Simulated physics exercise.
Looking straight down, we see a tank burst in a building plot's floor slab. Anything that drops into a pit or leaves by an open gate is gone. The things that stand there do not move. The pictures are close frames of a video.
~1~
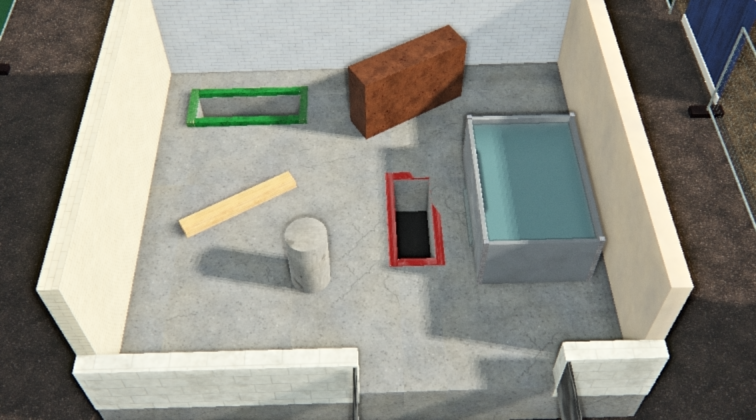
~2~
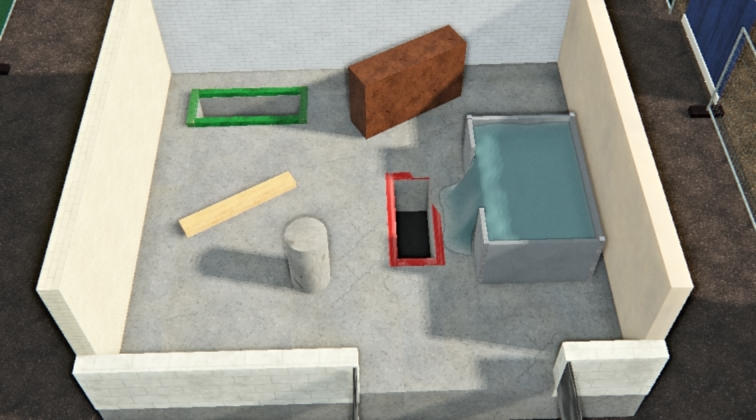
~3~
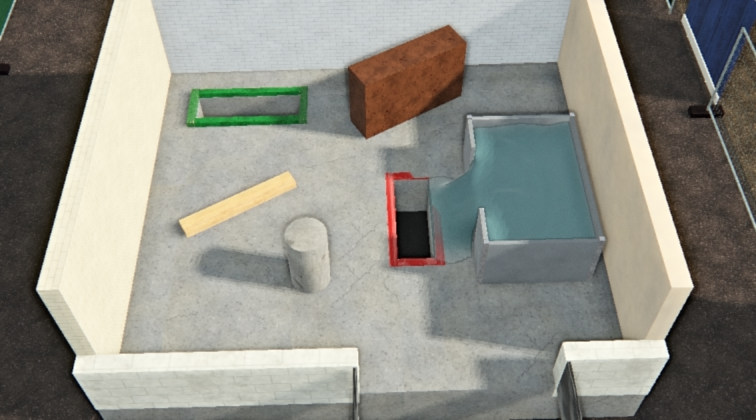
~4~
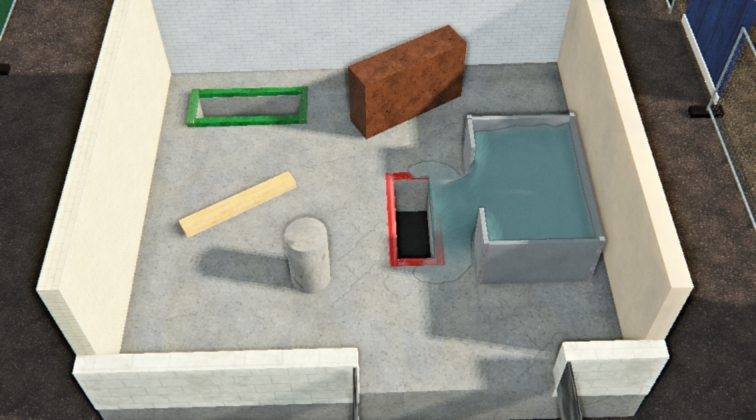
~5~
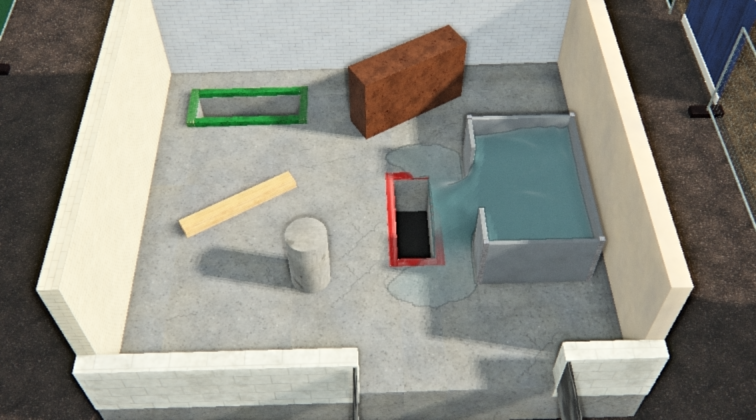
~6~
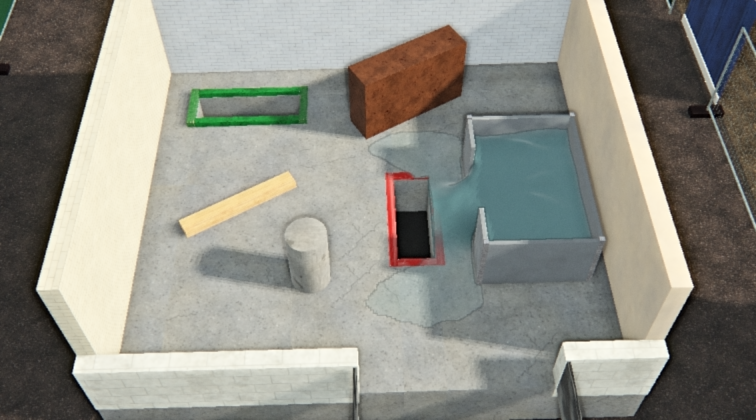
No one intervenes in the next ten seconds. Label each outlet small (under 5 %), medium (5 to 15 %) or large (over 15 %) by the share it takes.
Labels: Gate: Small, green pit: Small, red pit: Large.
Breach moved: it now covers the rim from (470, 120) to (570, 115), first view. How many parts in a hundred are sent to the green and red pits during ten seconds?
For green it's about 4 per cent, and for red about 12 per cent.
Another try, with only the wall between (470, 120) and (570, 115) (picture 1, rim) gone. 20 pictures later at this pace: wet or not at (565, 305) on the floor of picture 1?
I reckon that spot ends up left bare.
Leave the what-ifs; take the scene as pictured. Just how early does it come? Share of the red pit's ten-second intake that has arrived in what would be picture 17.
Around 55 percent.
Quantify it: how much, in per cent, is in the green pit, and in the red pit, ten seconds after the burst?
The first comes to roughly 0 percent, the second to roughly 86 percent.
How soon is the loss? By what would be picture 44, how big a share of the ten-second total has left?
About 90 %.
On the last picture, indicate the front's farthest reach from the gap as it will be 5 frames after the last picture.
I'd say around (339, 376).
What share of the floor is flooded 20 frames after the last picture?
By my count, 5 percent.
A moment on, water covers 5 % of the floor; the gate 0 %, the green pit 0 %, the red pit 33 %.
Next, water covers 5 % of the floor; the gate 0 %, the green pit 0 %, the red pit 48 %.
Then, water covers 5 % of the floor; the gate 0 %, the green pit 0 %, the red pit 63 %.
Later, water covers 5 % of the floor; the gate 1 %, the green pit 0 %, the red pit 77 %.
In the end, water covers 5 % of the floor; the gate 1 %, the green pit 0 %, the red pit 86 %.
